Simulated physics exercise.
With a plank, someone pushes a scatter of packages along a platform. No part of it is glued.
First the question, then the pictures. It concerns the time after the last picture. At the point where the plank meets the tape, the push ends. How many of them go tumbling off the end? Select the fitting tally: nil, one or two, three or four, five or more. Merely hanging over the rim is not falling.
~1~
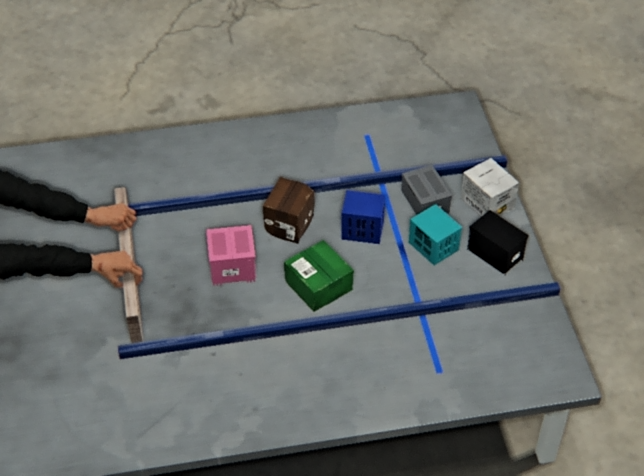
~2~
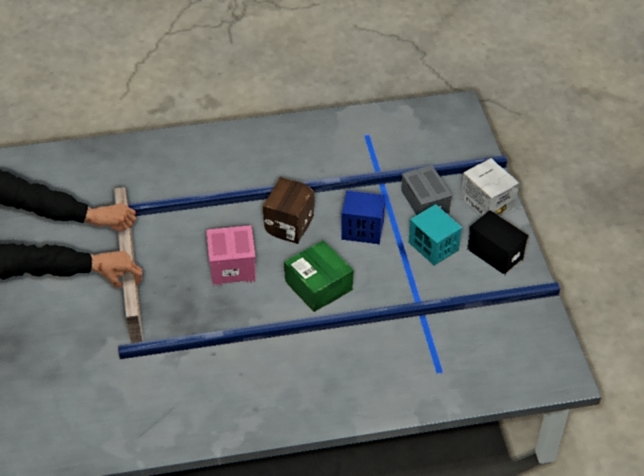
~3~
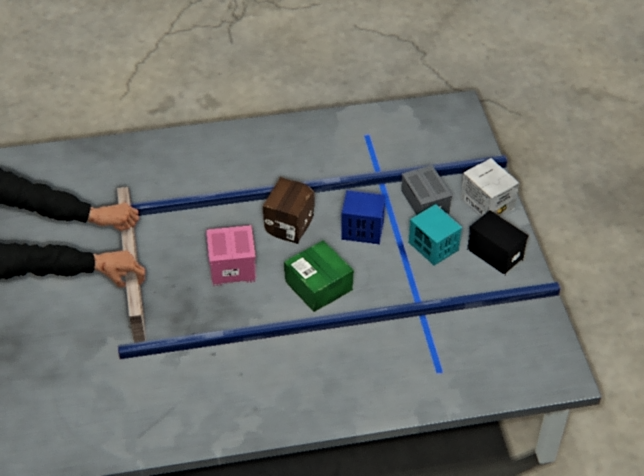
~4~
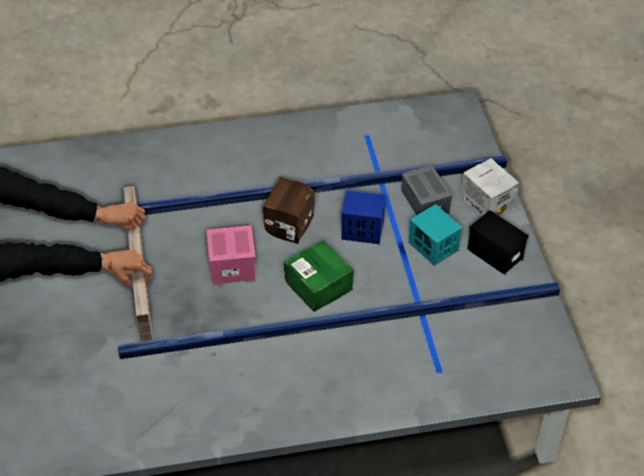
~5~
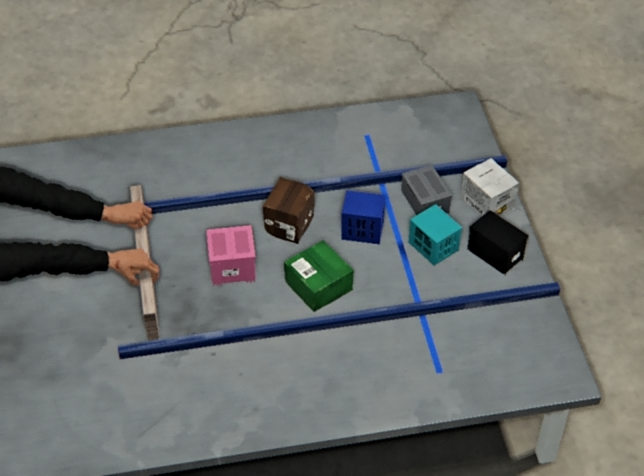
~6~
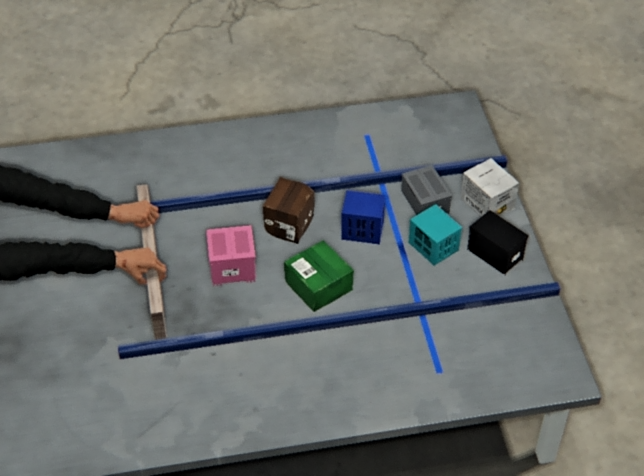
Looks to me like the count going over is not a single one.
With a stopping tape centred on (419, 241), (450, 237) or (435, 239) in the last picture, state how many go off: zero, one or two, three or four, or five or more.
Taking the places in the order asked: One or two, then three or four, then either one or two.
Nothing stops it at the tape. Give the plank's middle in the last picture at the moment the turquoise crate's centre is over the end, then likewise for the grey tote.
(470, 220) and then (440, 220), give or take.
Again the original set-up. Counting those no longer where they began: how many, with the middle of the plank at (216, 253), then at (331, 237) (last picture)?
By the first moment it's 1, by the second it's 4.
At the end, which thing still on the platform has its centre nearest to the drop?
That would be the white box.
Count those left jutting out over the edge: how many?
That adds up to 1.
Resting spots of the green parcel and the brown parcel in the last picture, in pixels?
The green parcel ends at (436, 270) and the brown parcel at (407, 189).
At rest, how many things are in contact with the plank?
3 are in contact with it.
Early on, none off yet; white box at rest near (489, 191); black tote at rest near (497, 243); grey tote at rest near (426, 194).
Finally, the number that fall off is zero.
